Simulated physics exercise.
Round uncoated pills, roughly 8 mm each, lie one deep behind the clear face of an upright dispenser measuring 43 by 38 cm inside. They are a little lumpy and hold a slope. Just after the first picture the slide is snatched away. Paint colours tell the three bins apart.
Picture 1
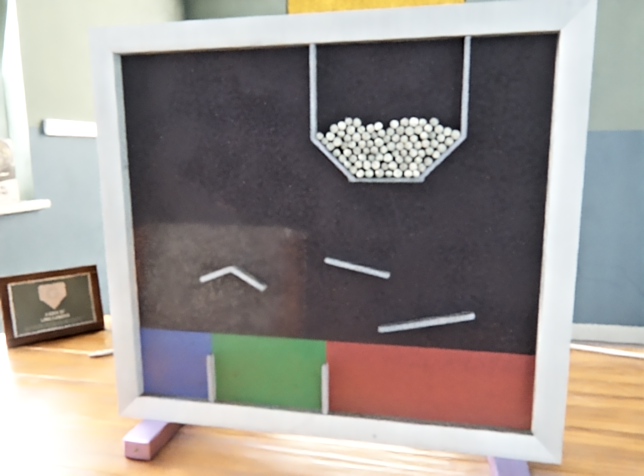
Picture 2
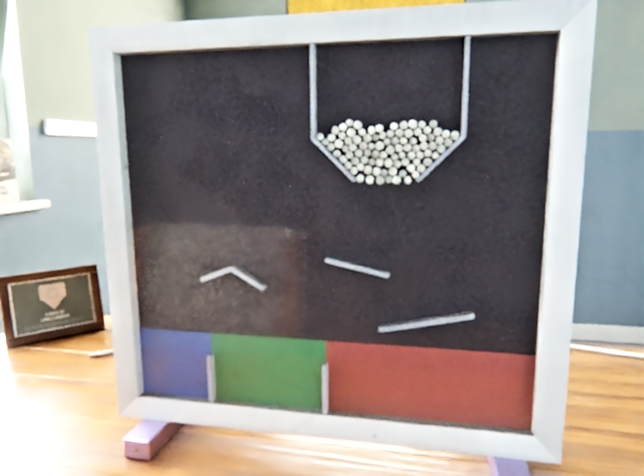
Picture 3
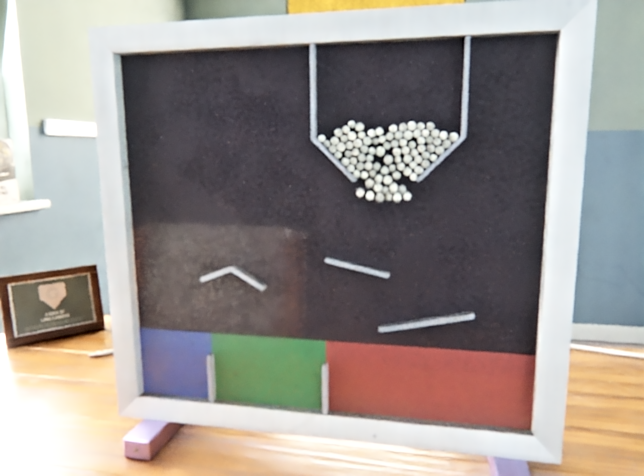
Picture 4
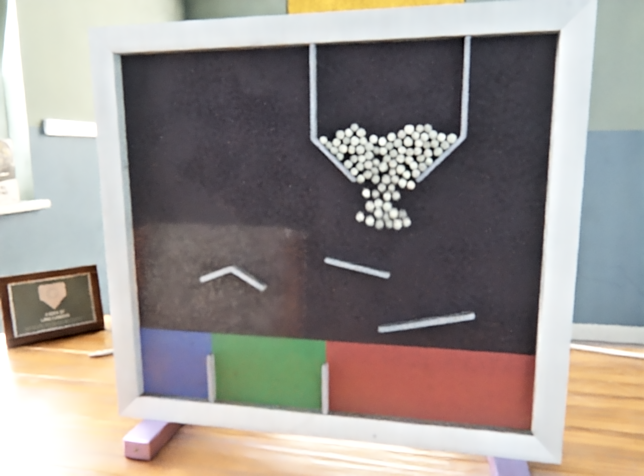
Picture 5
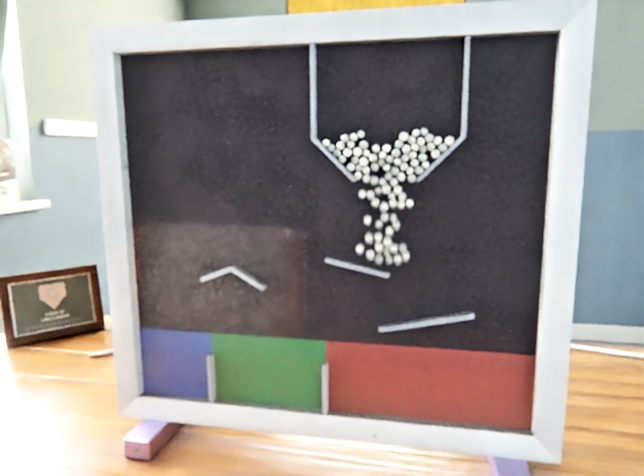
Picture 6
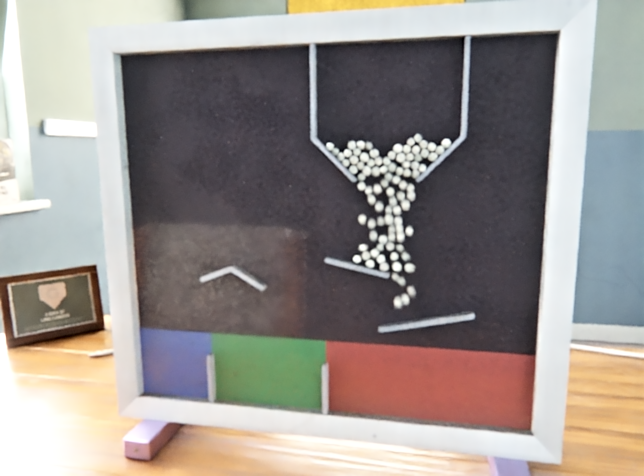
The video shows small round white pieces heaped in a funnel inside an upright framed panel; its bottom opens and they pour down in a narrow stream, striking a slanted bar and dropping rightward toward a lower one.
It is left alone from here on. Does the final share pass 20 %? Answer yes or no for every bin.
Red yes, blue no, green no.
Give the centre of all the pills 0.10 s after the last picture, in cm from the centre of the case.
Some 7 cm right and 1 cm below.
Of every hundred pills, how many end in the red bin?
About 75 per cent.
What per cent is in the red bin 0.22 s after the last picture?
About 5 per cent.
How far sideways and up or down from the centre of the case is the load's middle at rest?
Some 7 cm right and 16 cm below.
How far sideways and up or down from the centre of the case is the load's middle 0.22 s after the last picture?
Some 8 cm right and 5 cm below.
Then, 0.10 s later than the last picture, the pills' middle is 7 cm right of and 1 cm below the centre; nothing in the marked areas.
Then, 0.22 s later than the last picture, the pills' middle is 8 cm right of and 5 cm below the centre; red 5 %.
Then, 0.45 s later than the last picture, the pills' middle is 7 cm right of and 11 cm below the centre; red 35 %, green 10 %.
At rest 2.7 s after the last picture, red 75 %, blue 0 %, green 10 %, elsewhere 15 %.
